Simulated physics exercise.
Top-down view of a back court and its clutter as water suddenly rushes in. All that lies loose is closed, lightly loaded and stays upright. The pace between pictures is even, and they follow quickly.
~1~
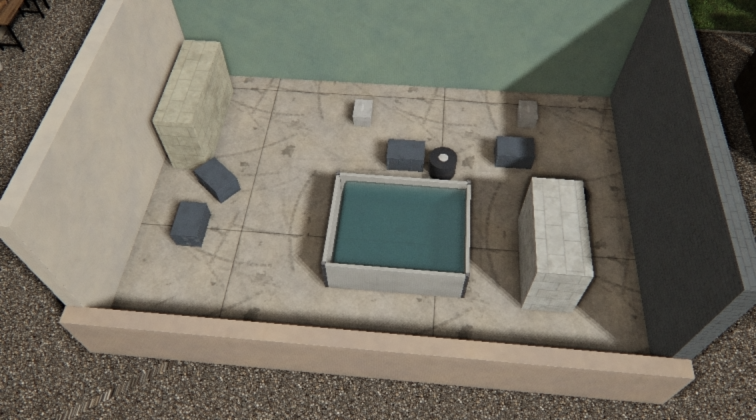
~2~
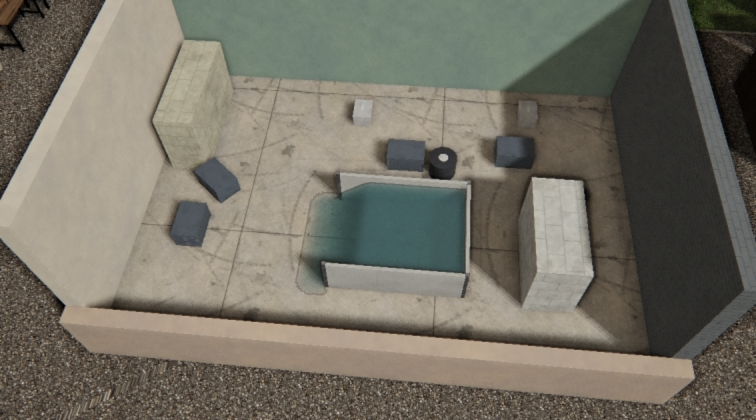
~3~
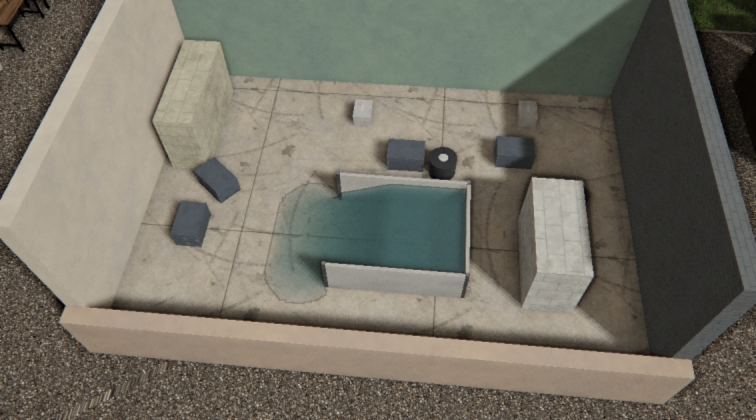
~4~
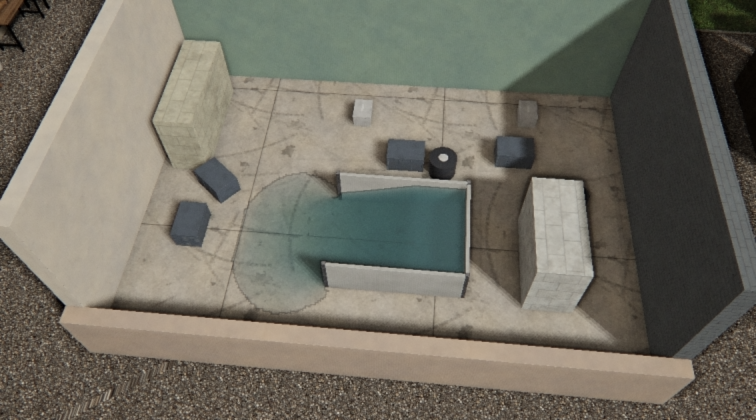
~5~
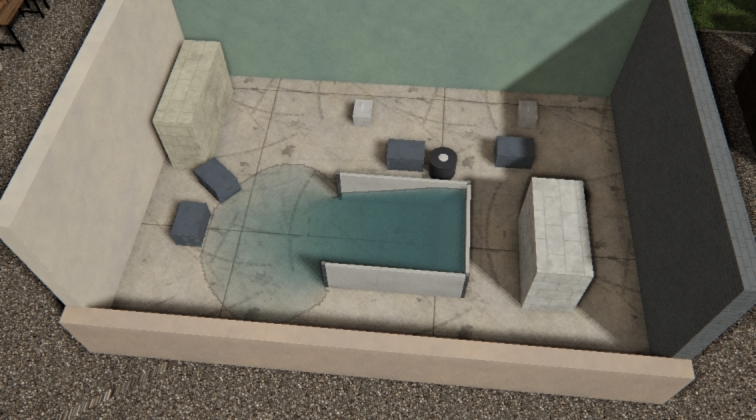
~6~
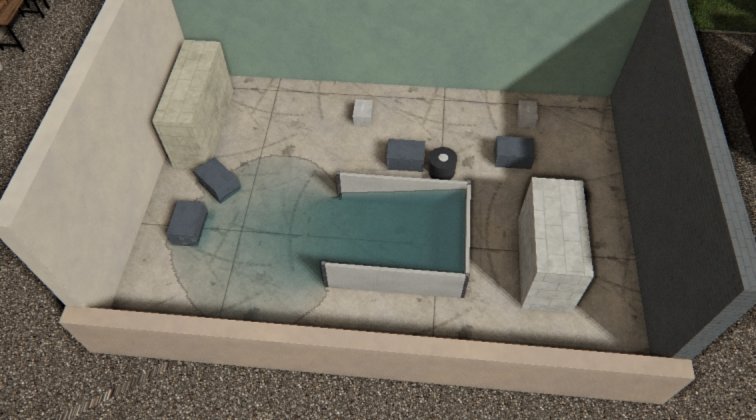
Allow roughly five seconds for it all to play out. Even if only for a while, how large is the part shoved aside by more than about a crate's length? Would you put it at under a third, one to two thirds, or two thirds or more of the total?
Smaller than a third.
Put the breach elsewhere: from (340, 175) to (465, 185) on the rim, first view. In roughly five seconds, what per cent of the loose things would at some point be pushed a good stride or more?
Close to 90 %.
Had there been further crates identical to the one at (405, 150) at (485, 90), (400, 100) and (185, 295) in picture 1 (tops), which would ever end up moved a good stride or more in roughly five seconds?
Taking them one at a time: Falls short; falls short; goes the distance.
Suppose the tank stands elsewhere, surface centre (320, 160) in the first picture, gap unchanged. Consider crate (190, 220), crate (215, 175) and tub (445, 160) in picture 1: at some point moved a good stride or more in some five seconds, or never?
Well, the first one got driven a long way, the second got driven a long way, and the third didn't get far.
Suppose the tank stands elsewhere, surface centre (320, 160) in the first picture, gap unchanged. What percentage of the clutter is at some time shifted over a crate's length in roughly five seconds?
Roughly 20 per cent.
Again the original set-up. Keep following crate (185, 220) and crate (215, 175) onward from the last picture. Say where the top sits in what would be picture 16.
They end up at about pixels (140, 209) and (160, 163).
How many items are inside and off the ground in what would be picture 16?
So that is 2.
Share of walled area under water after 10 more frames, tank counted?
Something like 40 in a hundred.
A moment on, 1 of 8 are well off their spots; 0 afloat.
Next, 2 of 8 are well off their spots; 2 afloat.
Later, 2 of 8 are well off their spots; 2 afloat.
In the end, 1 of 8 are well off their spots, and 2 have been at some point; 2 afloat.
